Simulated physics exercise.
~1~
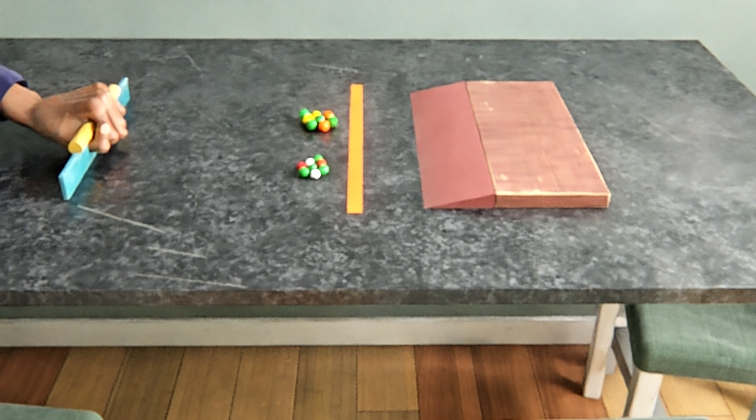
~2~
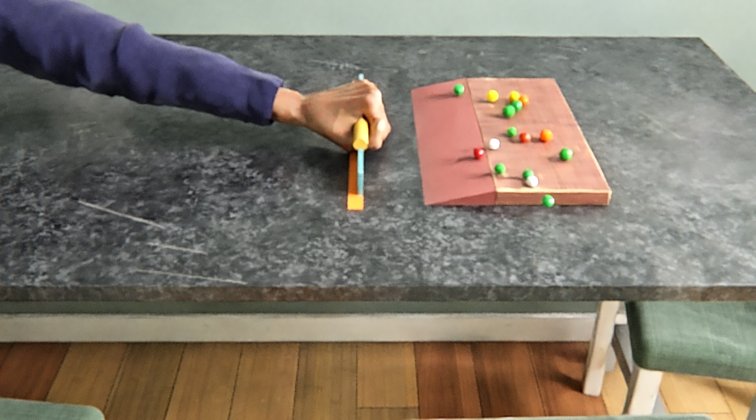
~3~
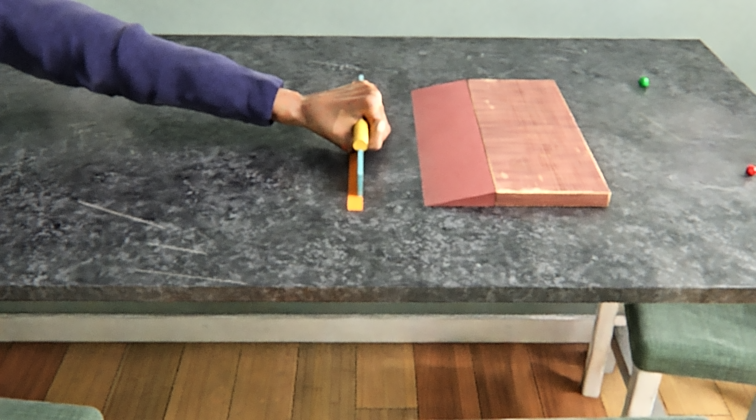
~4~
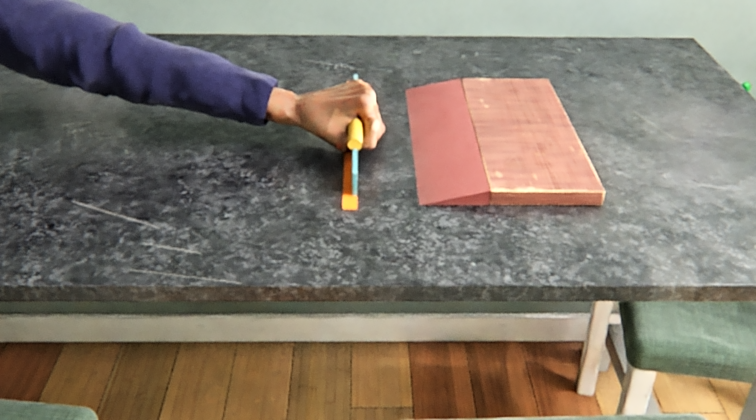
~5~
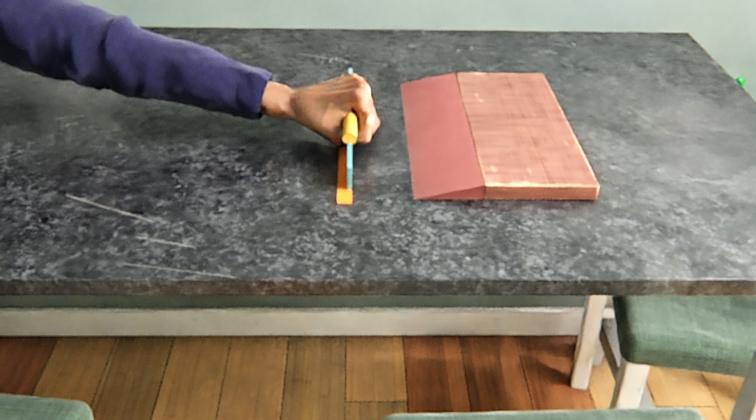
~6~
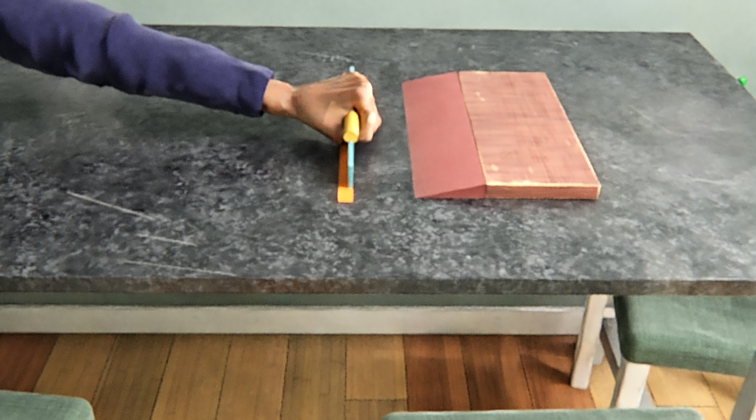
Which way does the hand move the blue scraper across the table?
The hand moves the scraper to the right, from the left part of the table to the orange strip.
